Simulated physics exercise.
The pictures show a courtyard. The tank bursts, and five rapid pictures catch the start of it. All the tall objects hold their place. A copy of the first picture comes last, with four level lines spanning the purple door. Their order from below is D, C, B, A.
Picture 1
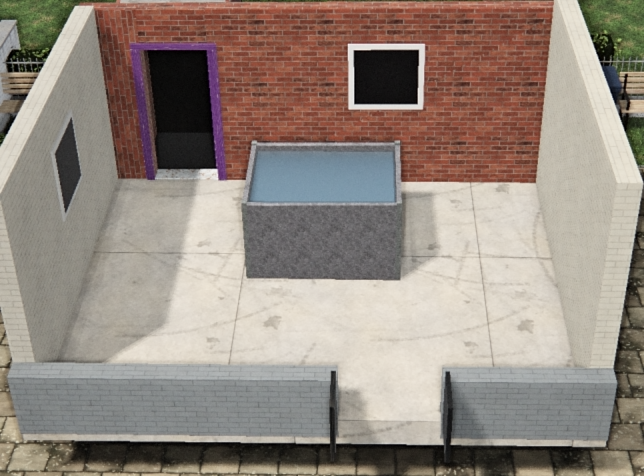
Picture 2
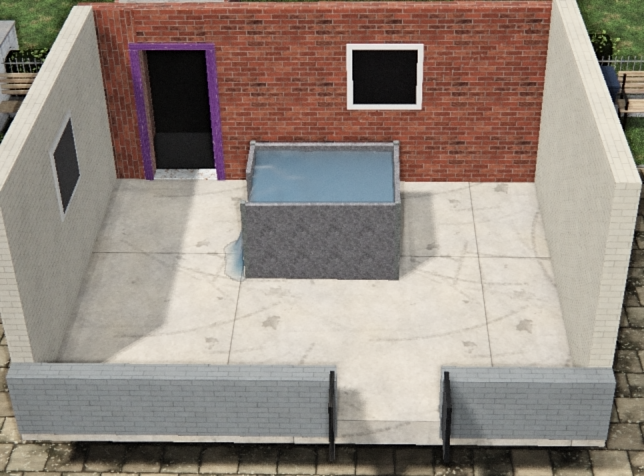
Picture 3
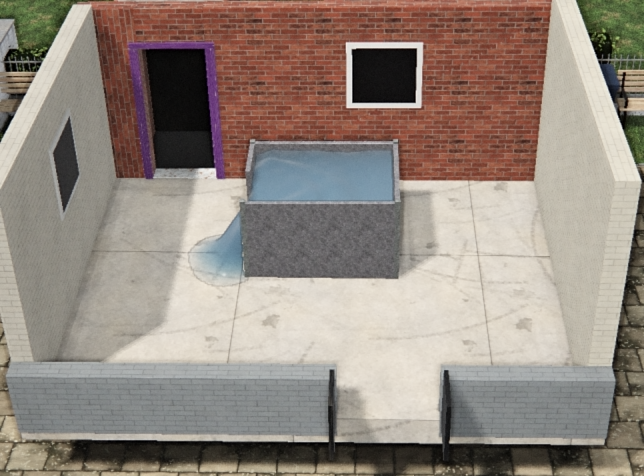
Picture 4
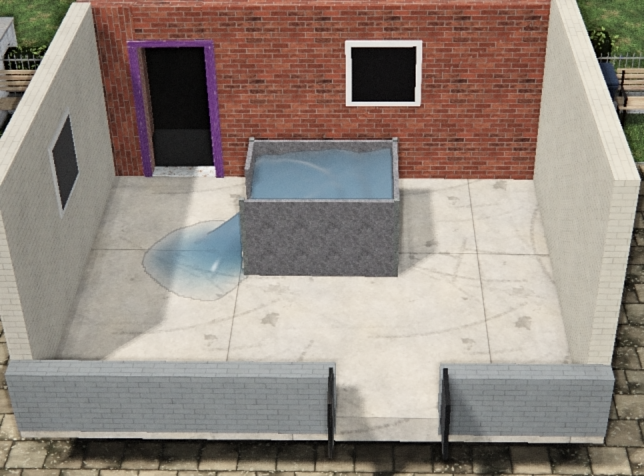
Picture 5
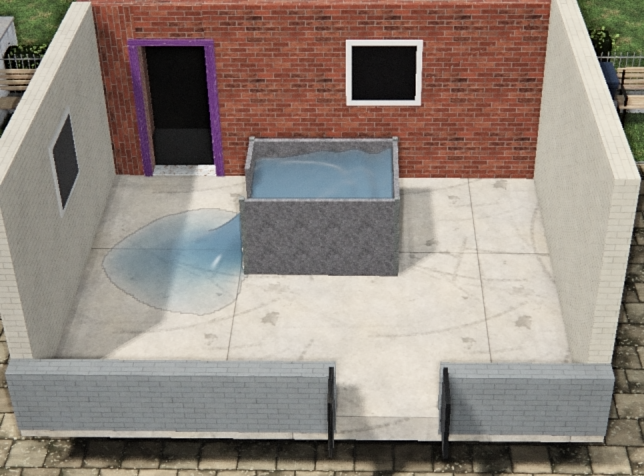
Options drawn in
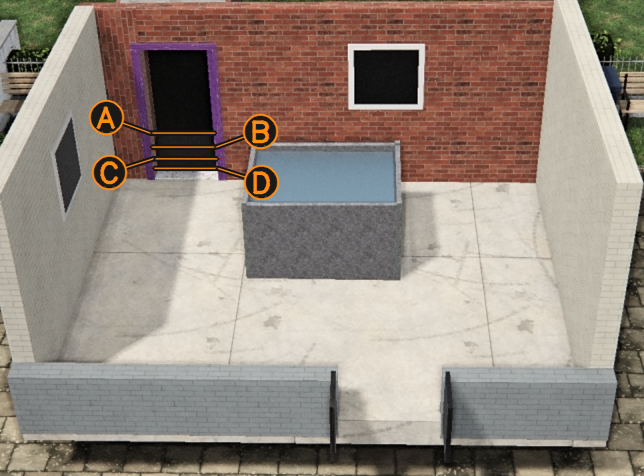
In a walled courtyard with a brick back wall, a purple-framed doorway and an open gate at the front, a stone tank holds still blue water. Water begins pouring from the tank's left side onto the pale floor, then fans out leftward in a widening, rounded puddle as the tank's level drops slightly.
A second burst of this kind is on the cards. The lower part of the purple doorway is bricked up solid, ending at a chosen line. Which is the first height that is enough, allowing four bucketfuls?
The answer is line D.
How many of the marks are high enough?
All of them.
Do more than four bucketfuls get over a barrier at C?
No, that is safe.
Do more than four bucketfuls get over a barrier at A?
No, not at all.
In orange, A at (182, 133); B at (184, 147); C at (185, 158); D at (186, 168); from the bottom up D, C, B, A.
If A is chosen, nothing gets over.
If B is chosen, nothing gets over.
If C is chosen, nothing gets over.
If D is chosen, a bucket or two gets in.
